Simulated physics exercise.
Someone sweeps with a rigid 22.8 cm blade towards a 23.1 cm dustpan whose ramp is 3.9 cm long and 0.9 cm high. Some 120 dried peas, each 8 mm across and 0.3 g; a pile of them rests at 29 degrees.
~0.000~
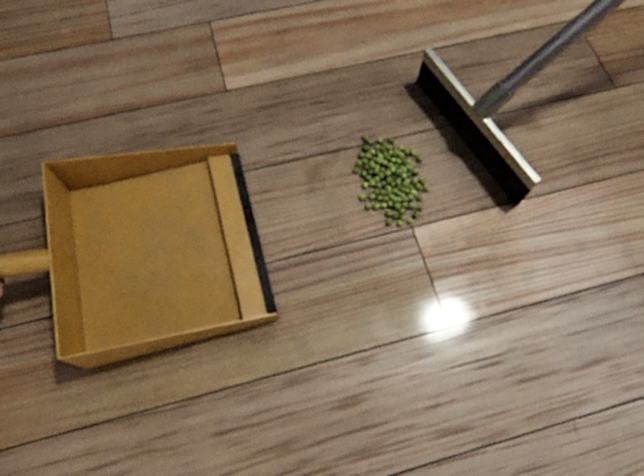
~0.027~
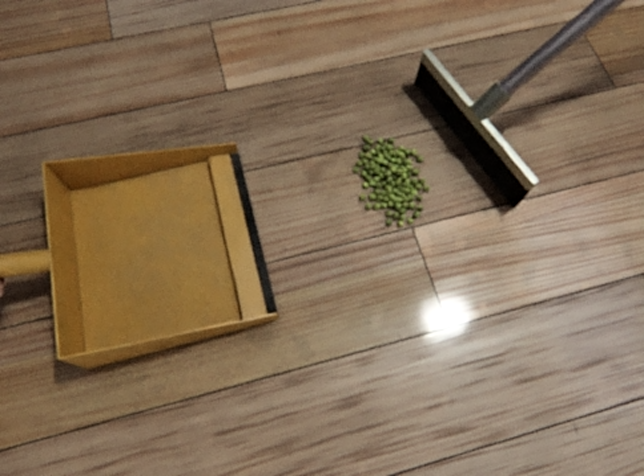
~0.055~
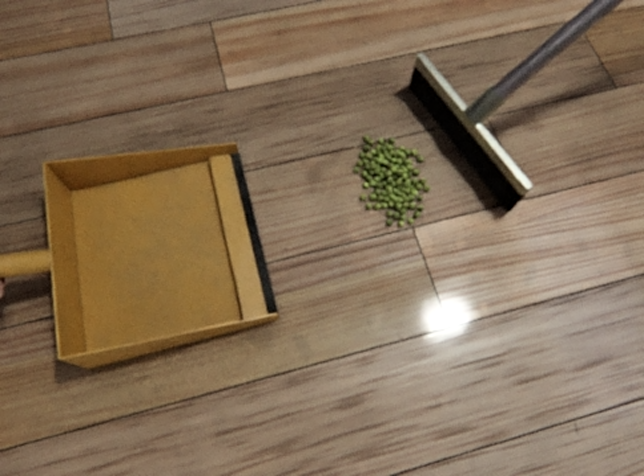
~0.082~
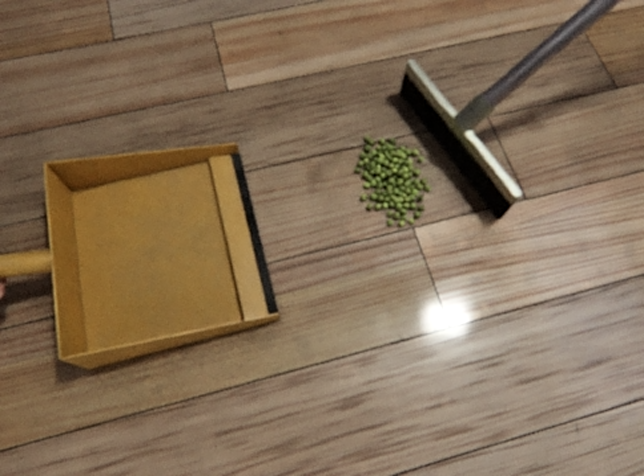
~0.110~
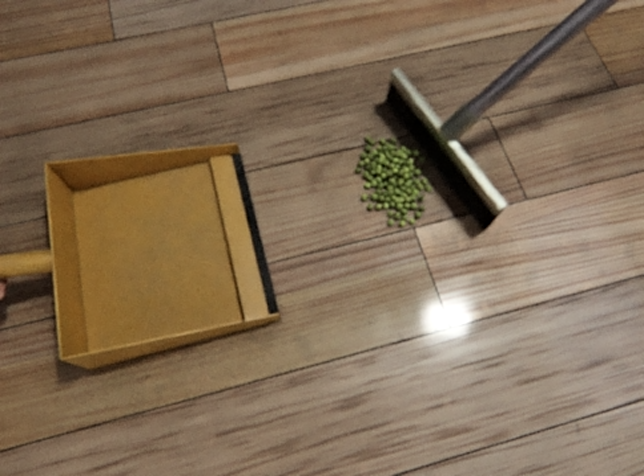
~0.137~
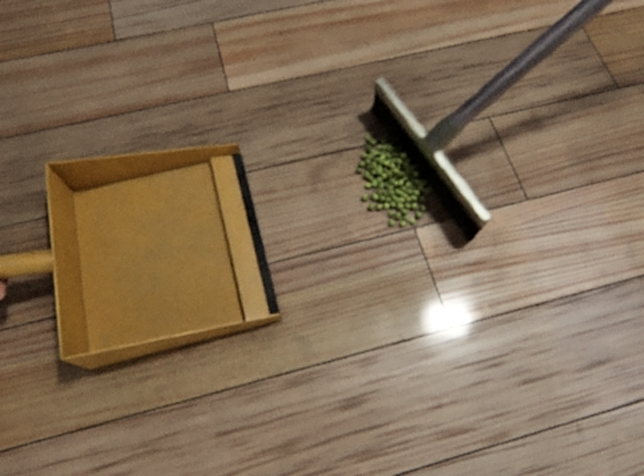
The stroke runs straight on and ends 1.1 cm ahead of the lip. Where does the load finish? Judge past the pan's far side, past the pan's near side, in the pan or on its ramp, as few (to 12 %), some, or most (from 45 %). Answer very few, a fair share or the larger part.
Far side very few, near side a fair share, pan a fair share.
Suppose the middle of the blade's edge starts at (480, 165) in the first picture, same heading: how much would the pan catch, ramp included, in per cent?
About 25 per cent.
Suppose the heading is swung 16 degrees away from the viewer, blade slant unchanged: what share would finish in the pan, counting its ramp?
It would be near 20 per cent.
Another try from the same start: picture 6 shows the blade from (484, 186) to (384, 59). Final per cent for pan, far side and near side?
Pan 5, far 10, near 5.
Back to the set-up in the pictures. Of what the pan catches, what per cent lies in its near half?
About 70 per cent.
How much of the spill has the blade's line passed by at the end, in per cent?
Some 5 per cent.
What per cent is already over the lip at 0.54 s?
Near 40 per cent so far.
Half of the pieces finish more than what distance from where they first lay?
About 22 cm.
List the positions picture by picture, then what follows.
The first picture shows blade from (532, 184) to (427, 57), moved 0.0 cm, 0 of the pieces shifted so far; middle of the pieces at (394, 177); pan at (153, 256).
The second picture shows blade from (530, 185) to (425, 58), moved 0.4 cm, 0 of the pieces shifted so far; middle of the pieces at (394, 177).
The third picture shows blade from (524, 190) to (419, 62), moved 1.5 cm, 0 of the pieces shifted so far; middle of the pieces at (395, 177).
The fourth picture shows blade from (514, 198) to (409, 68), moved 3.3 cm, 0 of the pieces shifted so far; middle of the pieces at (395, 177).
The fifth picture shows blade from (499, 209) to (395, 77), moved 5.8 cm, 0 of the pieces shifted so far; middle of the pieces at (396, 178).
The sixth picture shows blade from (483, 221) to (380, 87), moved 8.5 cm, 13 of the pieces shifted so far; middle of the pieces at (391, 180); pan at (156, 256). Its pace works out near 0.97 m/s, heading 20 degrees towards the viewer's side.
Then, at 0.25 s, middle of the blade 12 cm from the lip; 0 % over the lip, far side 0 %, near side 0 %.
After 0.32 s, middle of the blade 6 cm from the lip; 0 % over the lip, far side 5 %, near side 10 %.
After 0.54 s, middle of the blade 4 cm from the lip; 40 % over the lip, far side 5 %, near side 20 %.
At rest (1.7 s), far side 5 %, near side 20 %, pan 25 %, in front of the lip or behind the blade 50 %.
